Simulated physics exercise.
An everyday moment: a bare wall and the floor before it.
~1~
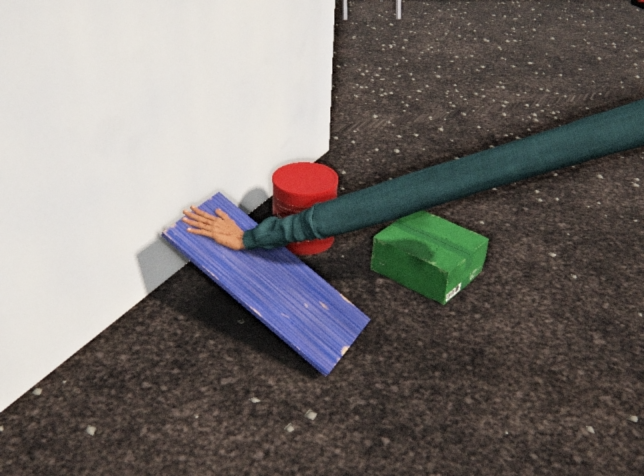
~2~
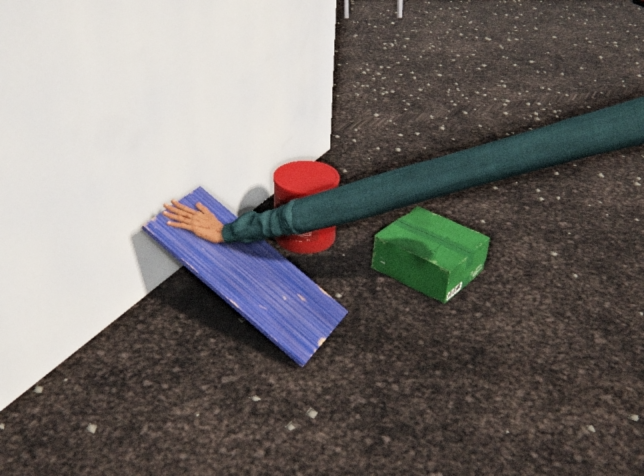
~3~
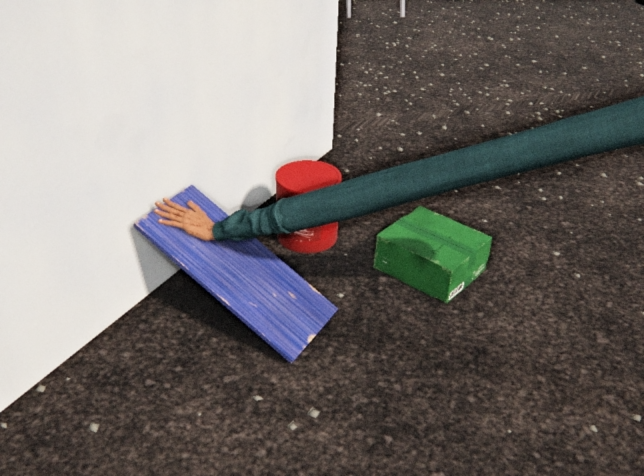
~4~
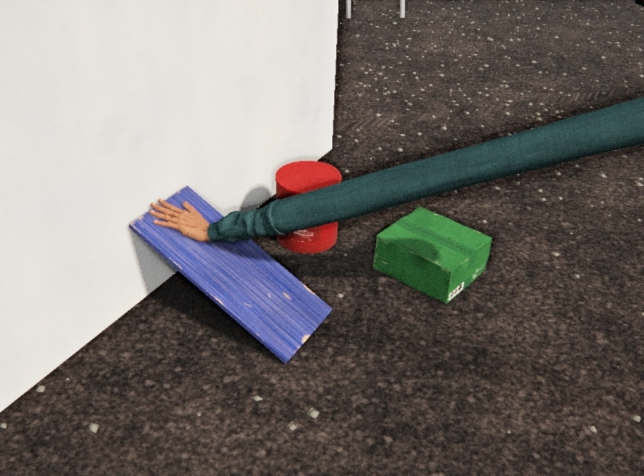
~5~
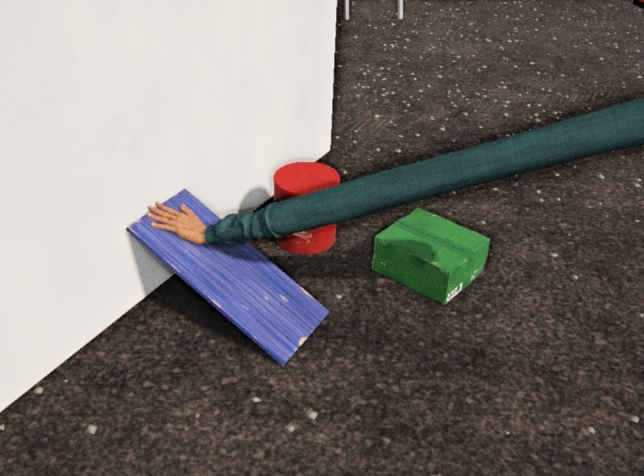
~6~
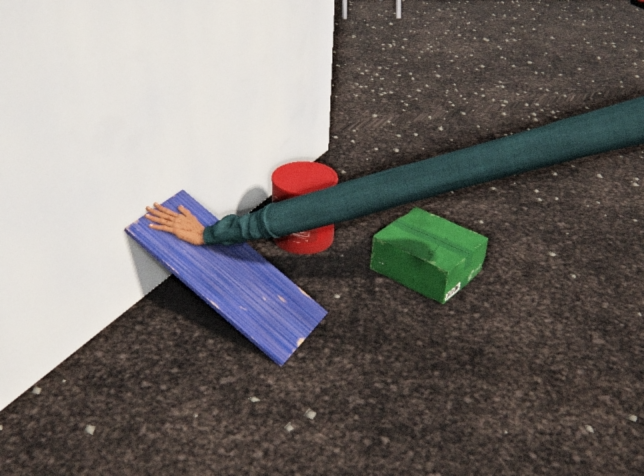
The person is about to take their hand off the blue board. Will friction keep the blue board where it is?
Here the board slips out.
Then, 0.20 s past the last view, blue board sunk by 4° near (231, 279).
Then, 0.30 s past the last view, blue board sunk by 17° near (237, 297).
Then, 0.40 s past the last view, blue board sunk by 27° near (240, 310).
Finally, moved from the start, blue board; the other 2 still in place. Final places as the last picture's camera would see them, blue board near (240, 312). The board gives way.
